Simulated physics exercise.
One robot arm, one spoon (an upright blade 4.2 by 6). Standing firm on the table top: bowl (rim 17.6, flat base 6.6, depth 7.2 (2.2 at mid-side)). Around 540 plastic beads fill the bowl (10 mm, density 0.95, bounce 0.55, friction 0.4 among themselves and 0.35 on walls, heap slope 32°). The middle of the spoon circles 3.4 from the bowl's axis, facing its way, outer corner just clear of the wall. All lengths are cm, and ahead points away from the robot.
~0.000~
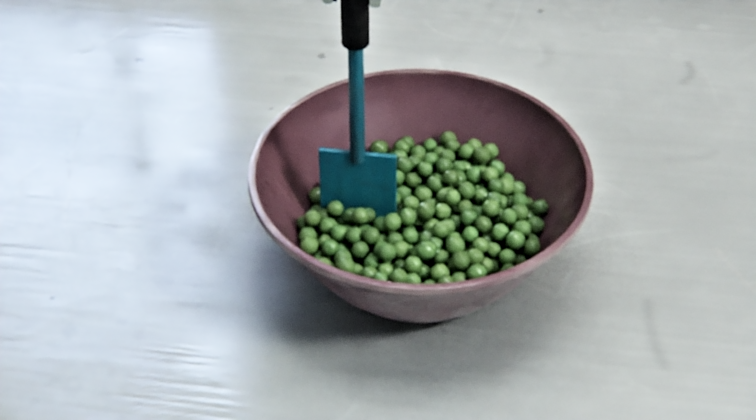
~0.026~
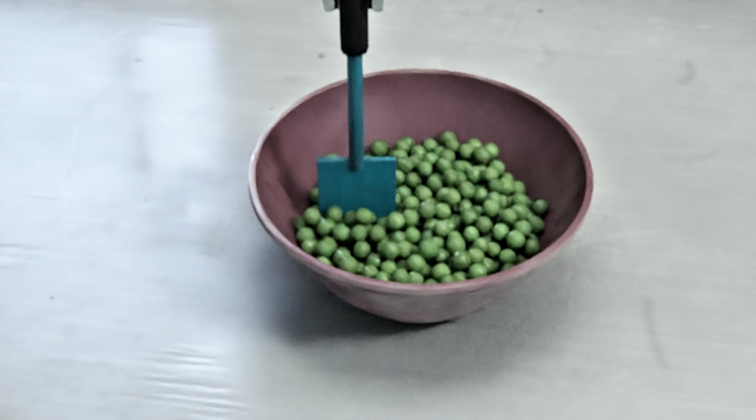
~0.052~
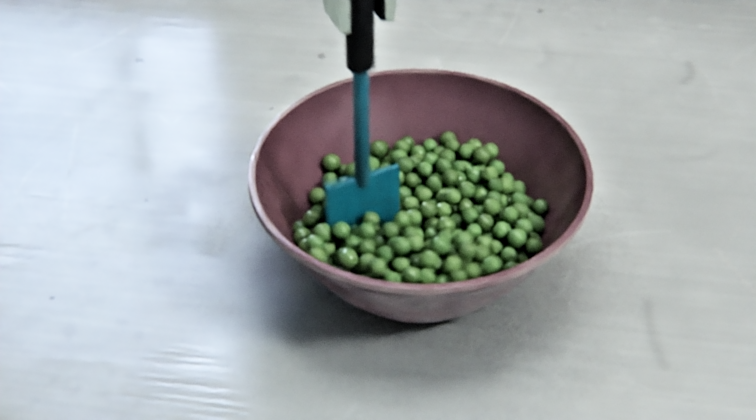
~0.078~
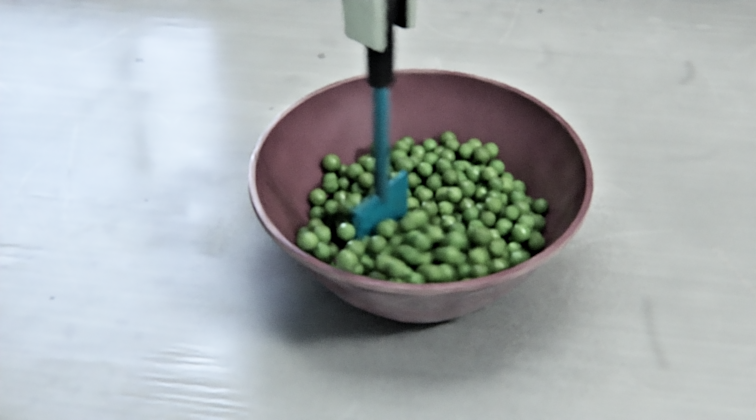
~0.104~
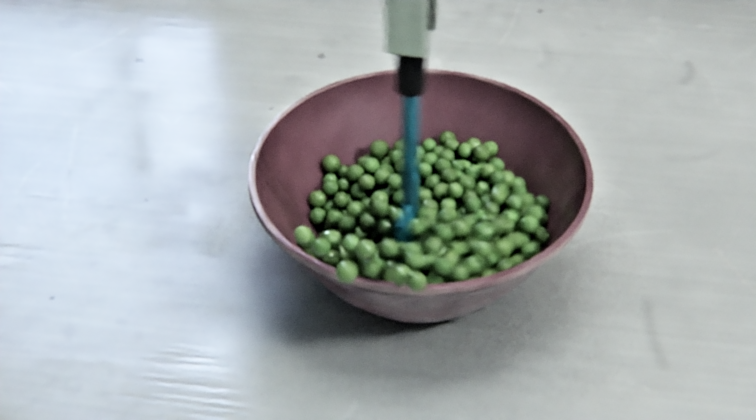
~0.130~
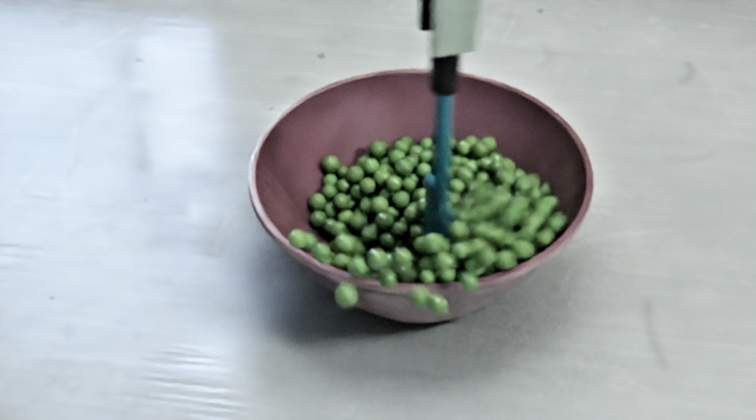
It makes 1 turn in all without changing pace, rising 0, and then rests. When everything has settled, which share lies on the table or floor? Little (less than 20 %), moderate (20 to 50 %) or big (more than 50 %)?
Share on the table or floor: Moderate (20 to 50 %).
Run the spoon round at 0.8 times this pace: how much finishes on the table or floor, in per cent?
Some 15 per cent.
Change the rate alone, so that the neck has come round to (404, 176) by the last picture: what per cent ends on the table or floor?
Some 10 per cent.
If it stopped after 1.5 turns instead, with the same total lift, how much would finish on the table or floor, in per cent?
It would be near 35 per cent.
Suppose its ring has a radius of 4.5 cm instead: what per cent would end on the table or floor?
In that case some 25 per cent.
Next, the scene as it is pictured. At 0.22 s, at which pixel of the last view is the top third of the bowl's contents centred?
Near (509, 147).
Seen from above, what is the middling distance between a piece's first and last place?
Some 8 cm.
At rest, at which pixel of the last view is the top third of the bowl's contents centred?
At about (367, 253).
By 0.22 s, 205° round, highest piece 11 above the table; 491 in the bowl, 1 on the table or floor, 45 in flight or on the tool.
By 0.30 s, 294° round, highest piece 13 above the table; 439 in the bowl, 30 on the table or floor, 68 in flight or on the tool.
By 0.54 s, 0° round, highest piece 7 above the table; 380 in the bowl, 154 on the table or floor, 3 in flight or on the tool.
By 1.24 s, 0° round, highest piece 6 above the table; 380 in the bowl, 157 on the table or floor.
Final count, 380 in the bowl, 157 on the table or floor. That is 29 % on the table or floor.
